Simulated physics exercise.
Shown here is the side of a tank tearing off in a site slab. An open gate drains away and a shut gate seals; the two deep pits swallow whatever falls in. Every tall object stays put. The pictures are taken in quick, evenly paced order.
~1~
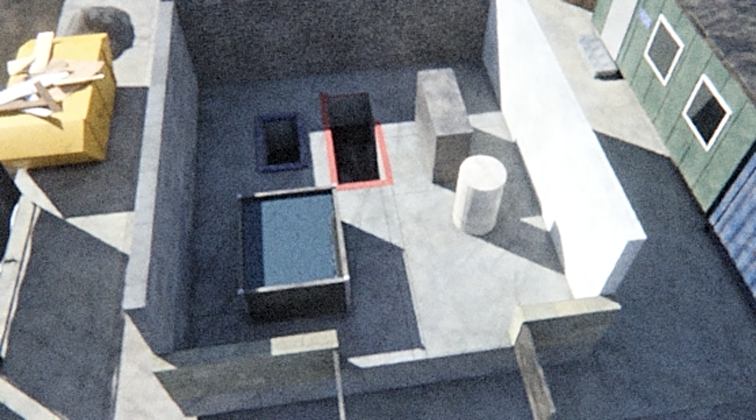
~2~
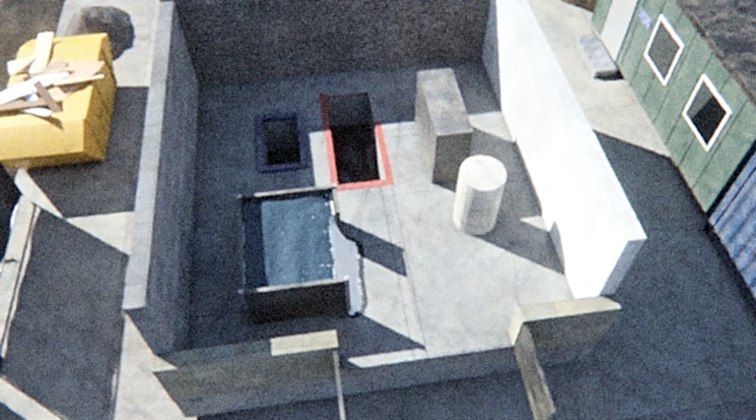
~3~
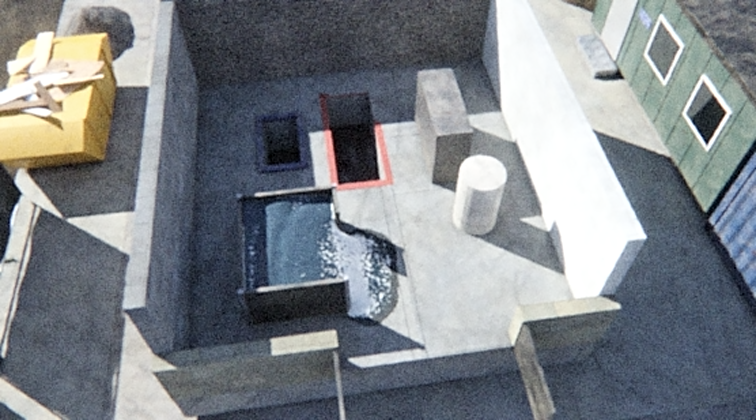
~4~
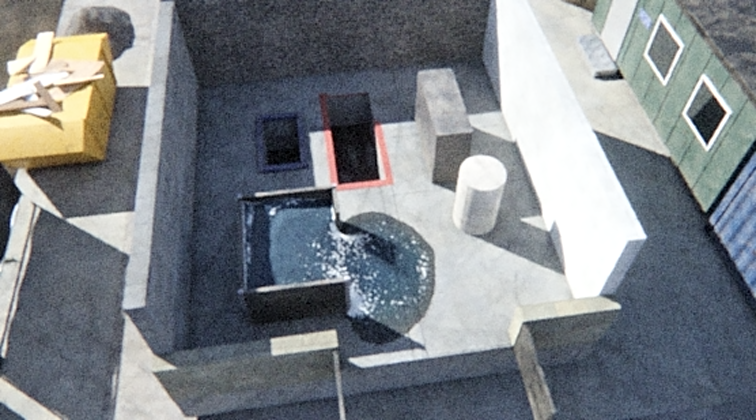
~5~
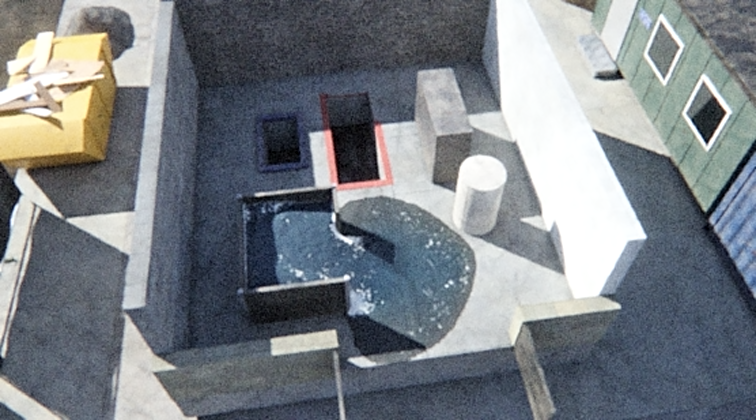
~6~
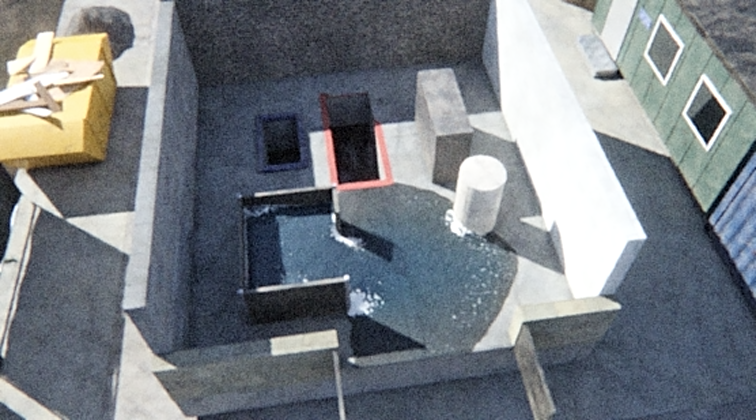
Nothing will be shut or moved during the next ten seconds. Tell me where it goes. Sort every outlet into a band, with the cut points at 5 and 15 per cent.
Final shares: The gate over 15 %; the red pit over 15 %; the blue pit under 5 %.
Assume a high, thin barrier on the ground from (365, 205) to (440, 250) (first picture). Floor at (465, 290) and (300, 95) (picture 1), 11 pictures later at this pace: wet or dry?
Swamped, then spared.
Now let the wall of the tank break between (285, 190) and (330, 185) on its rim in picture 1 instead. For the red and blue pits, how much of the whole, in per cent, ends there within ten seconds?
Near enough: Red 45 percent, blue 20 percent.
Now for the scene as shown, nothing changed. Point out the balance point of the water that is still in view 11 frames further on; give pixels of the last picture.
I'd place it roughly at (421, 261).
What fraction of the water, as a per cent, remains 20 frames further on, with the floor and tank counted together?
About 80 per cent.
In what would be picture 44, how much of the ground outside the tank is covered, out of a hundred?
Roughly 60 %.
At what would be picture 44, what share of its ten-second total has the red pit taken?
Estimate: Roughly 35 %.
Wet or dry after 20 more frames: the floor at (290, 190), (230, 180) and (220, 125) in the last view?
In turn: Not flooded, dry, no water.
A moment on, water covers 30 % of the floor; the gate 4 %, the red pit 0 %, the blue pit 0 %.
Next, water covers 35 % of the floor; the gate 10 %, the red pit 0 %, the blue pit 0 %.
Then, water covers 50 % of the floor; the gate 18 %, the red pit 2 %, the blue pit 0 %.
Later, water covers 60 % of the floor; the gate 31 %, the red pit 6 %, the blue pit 0 %.
In the end, water covers 75 % of the floor; the gate 40 %, the red pit 17 %, the blue pit 0 %.
